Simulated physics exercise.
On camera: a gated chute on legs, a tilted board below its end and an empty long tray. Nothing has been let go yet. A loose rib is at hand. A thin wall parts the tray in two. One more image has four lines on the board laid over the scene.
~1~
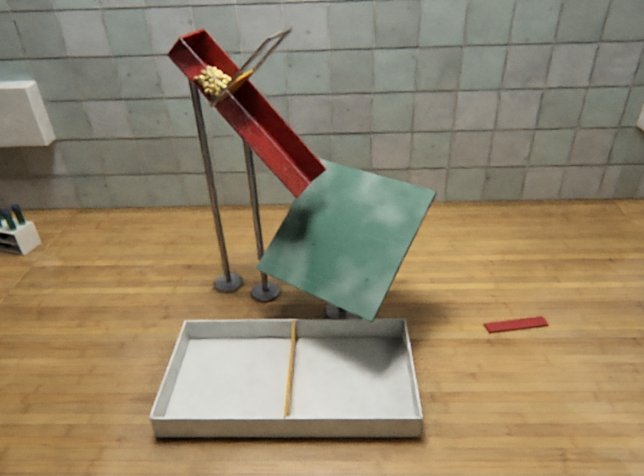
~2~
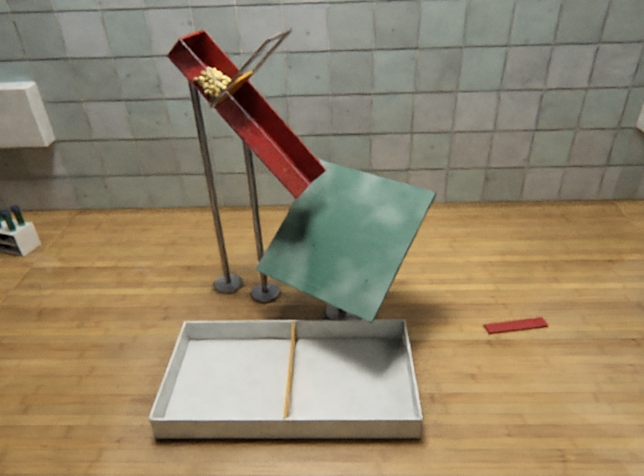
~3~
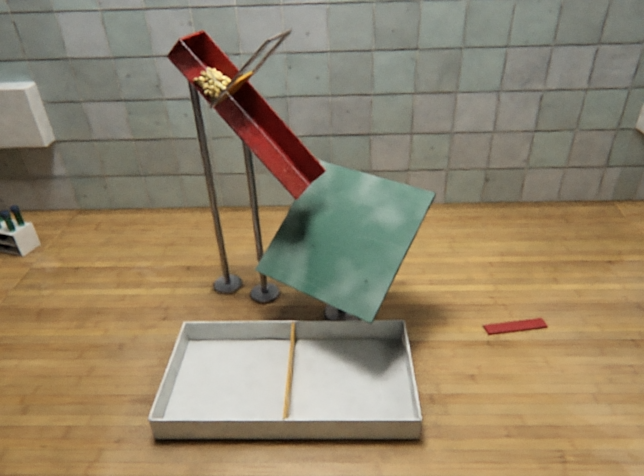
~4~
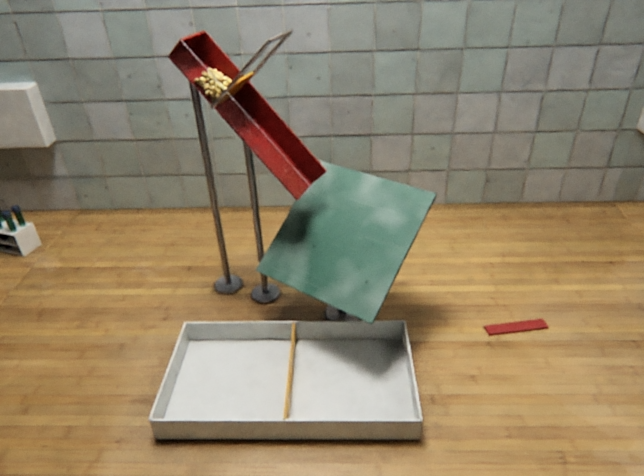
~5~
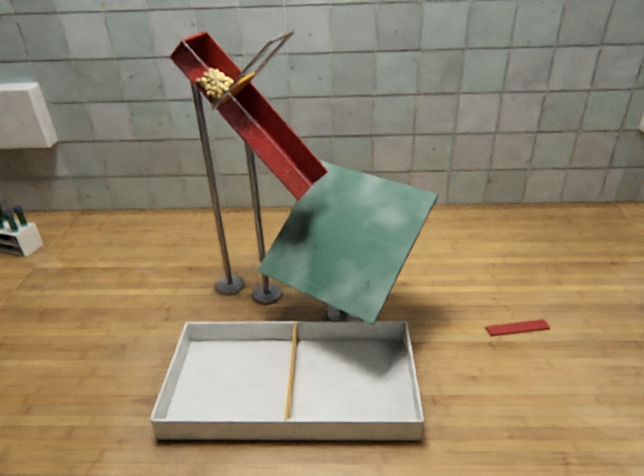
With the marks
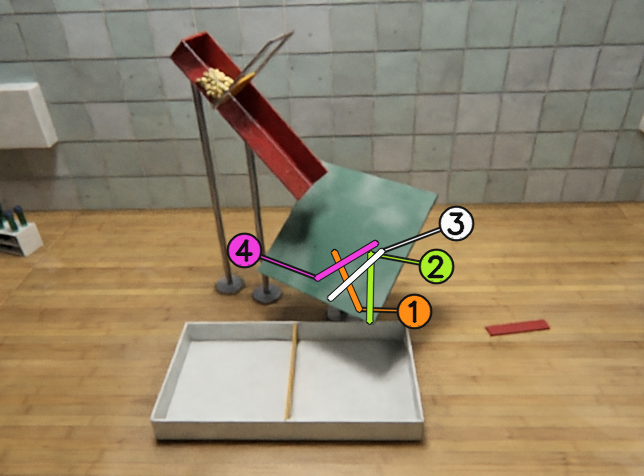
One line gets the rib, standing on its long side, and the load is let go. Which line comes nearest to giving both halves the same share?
Line 3 does it best.
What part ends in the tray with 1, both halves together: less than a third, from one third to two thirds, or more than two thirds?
Line 1 gives more than two thirds.
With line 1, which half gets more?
The right half.
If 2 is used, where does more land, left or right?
More lands on the right.
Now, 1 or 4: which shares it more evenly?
1.
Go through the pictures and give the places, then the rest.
In the first picture, load behind the gate near (219, 83), soya beans; lip of the chute near (305, 190), sloping fairly steeply.
In the second picture, middle of the board near (342, 232), tilted fairly steeply; middle of its low edge near (309, 294); of its high edge near (373, 174).
In the third picture, front corners of the tray near (149, 420) and (421, 419); front end of its middle wall near (284, 419); gate still shut near (240, 80).
In the fourth picture, middle of the load near (219, 85); lip near (305, 192).
In the fifth picture, middle of the load near (221, 85); lip near (306, 192).
On the marked copy, line 1 from (334, 252) to (359, 309); line 2 from (371, 254) to (369, 321); line 3 from (381, 251) to (330, 298); line 4 from (375, 243) to (317, 278).
If 1 is chosen, of what is caught, close to a quarter in the left half, the bulk in the right.
If 2 is chosen, of what is caught, a small share in the left half, the bulk in the right.
If 3 is chosen, of what is caught, close to half in the left half, close to half in the right.
If 4 is chosen, of what is caught, all but a few in the left half, a small share in the right.
